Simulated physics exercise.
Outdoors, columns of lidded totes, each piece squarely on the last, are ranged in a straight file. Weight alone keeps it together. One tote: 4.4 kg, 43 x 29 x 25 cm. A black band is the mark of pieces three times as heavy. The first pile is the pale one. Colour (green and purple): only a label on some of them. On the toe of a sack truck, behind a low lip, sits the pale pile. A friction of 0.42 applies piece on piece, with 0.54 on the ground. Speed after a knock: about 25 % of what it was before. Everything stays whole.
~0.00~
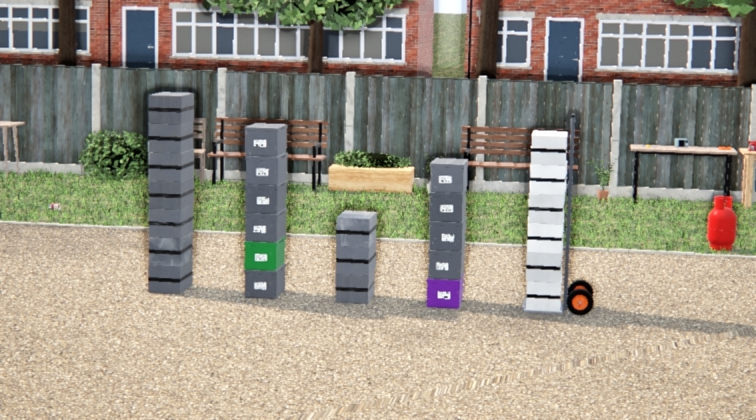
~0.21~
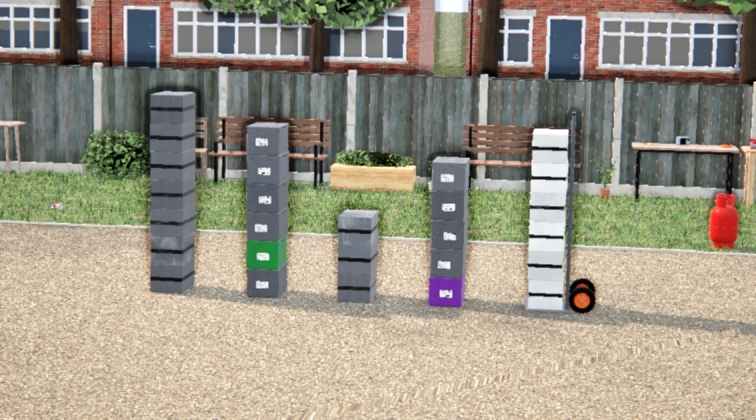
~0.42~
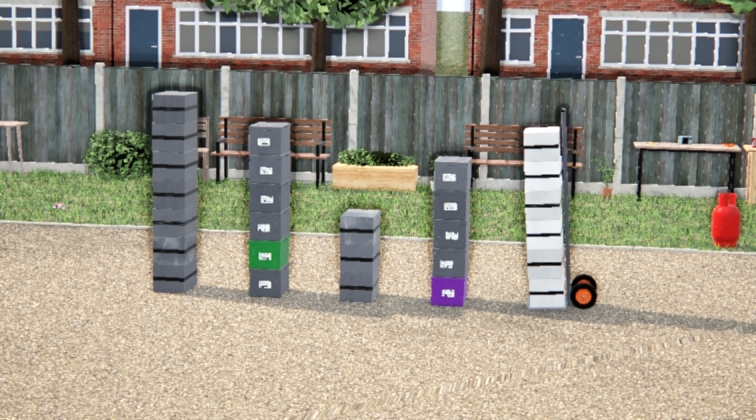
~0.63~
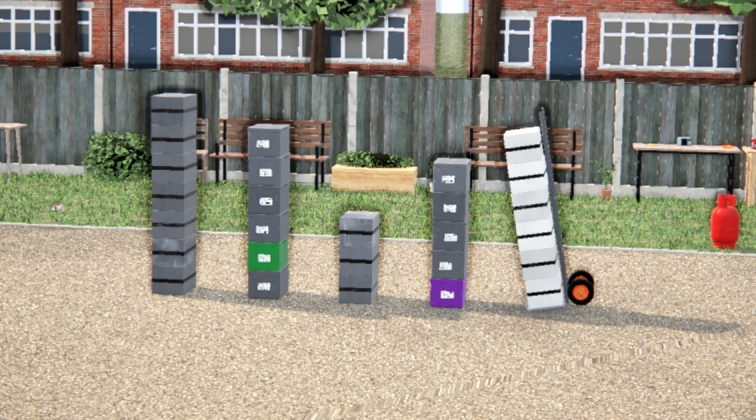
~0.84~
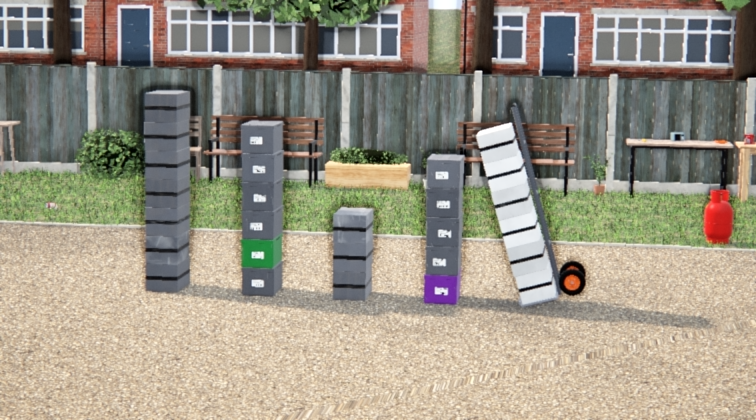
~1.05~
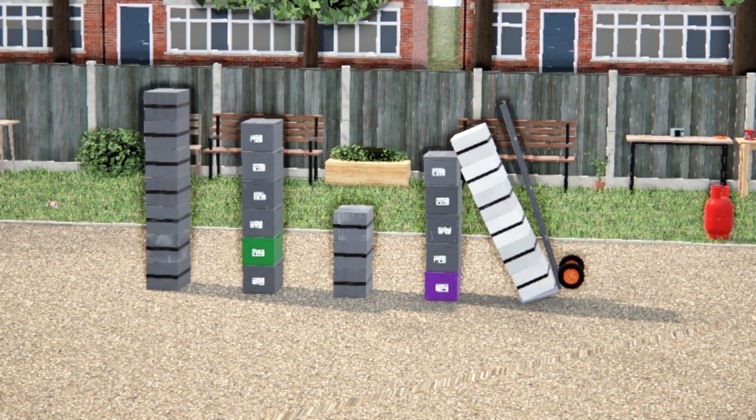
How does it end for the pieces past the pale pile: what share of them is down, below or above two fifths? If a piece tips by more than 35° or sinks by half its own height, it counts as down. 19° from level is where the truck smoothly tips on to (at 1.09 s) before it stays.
The share down is above two fifths.
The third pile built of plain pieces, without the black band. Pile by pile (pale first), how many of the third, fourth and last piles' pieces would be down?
Then the third pile would have 3 down, the fourth 5, and the last 0.
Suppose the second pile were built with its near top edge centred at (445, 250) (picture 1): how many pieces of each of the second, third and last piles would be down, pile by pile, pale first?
Counts down - second: 1; third: 1; last: 0.
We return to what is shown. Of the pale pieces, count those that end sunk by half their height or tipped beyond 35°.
6 of the pale pieces.
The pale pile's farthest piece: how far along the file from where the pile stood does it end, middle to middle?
190 cm.
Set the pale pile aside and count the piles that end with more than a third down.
Tally: 3.
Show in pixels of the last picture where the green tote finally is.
At about (222, 267).
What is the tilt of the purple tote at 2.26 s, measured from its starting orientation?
Some 40 degrees.
By 1.34 s, 6 of the pale pile down; none of the 21 other totes down, 5 disturbed; purple tote tilted 16°.
By 1.70 s, 6 of the pale pile down; 5 of the 21 other totes down; purple tote tilted 36°.
By 2.26 s, 6 of the pale pile down; 11 of the 21 other totes down; purple tote tilted 39°; green tote tilted 37°, 9 cm lower.
When it is over (3.4 s), 6 of the pale pile down; 13 of the 21 other totes down; green tote tilted 54°, 18 cm lower; purple tote tilted 40°. That is 62 per cent. In pixels of the last frame, middles, green tote near (222, 267), purple tote near (429, 275).
